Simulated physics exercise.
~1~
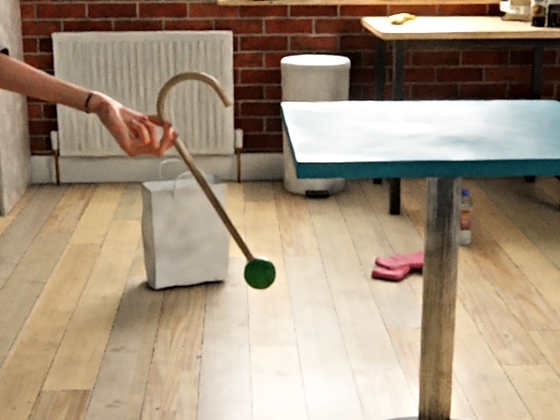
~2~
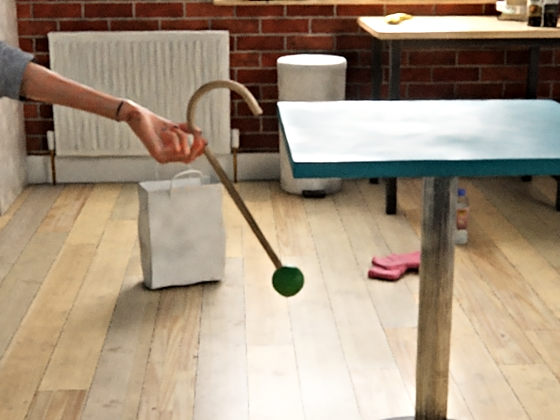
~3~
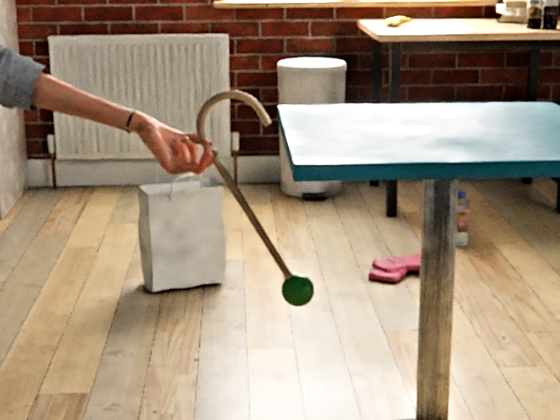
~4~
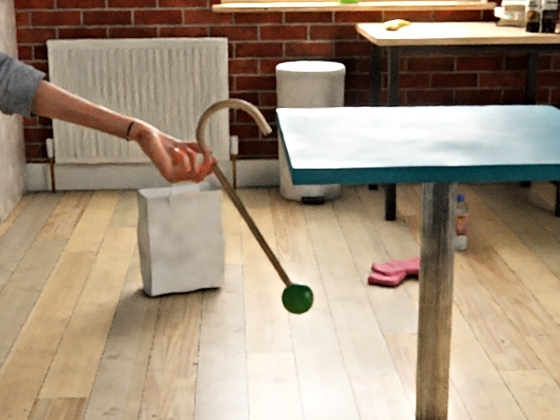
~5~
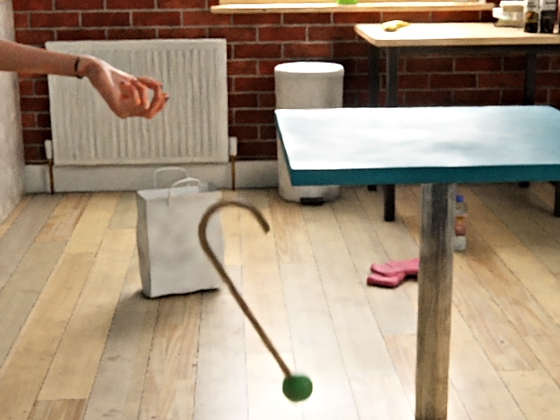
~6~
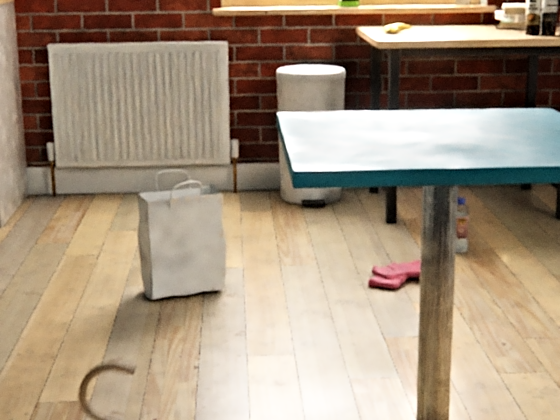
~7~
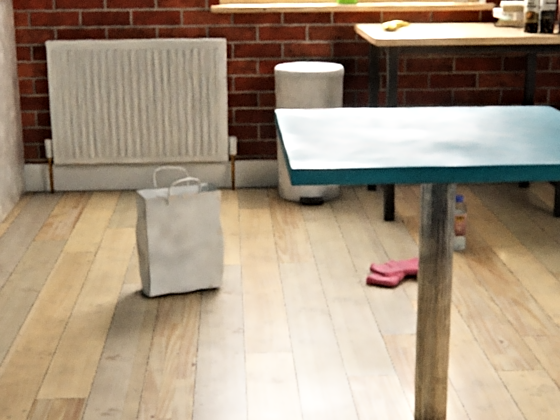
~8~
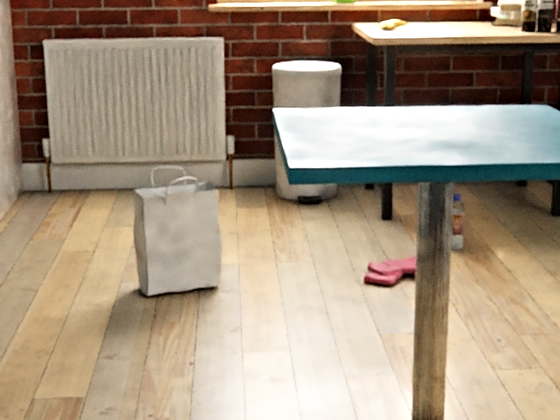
In a bright room with pale wooden floorboards, a white radiator and a red brick wall, a slightly swaying handheld camera looks toward a blue-topped table on the right. A paper bag, a white bin and pink gloves sit beyond it. A hand from the left holds a long ladle with a hooked handle and green end, moving it right until the hook comes close to the table's edge. The hand lets go and draws back, and the ladle drops. It tips away toward the lower left and slips out of view, leaving the table standing in place.
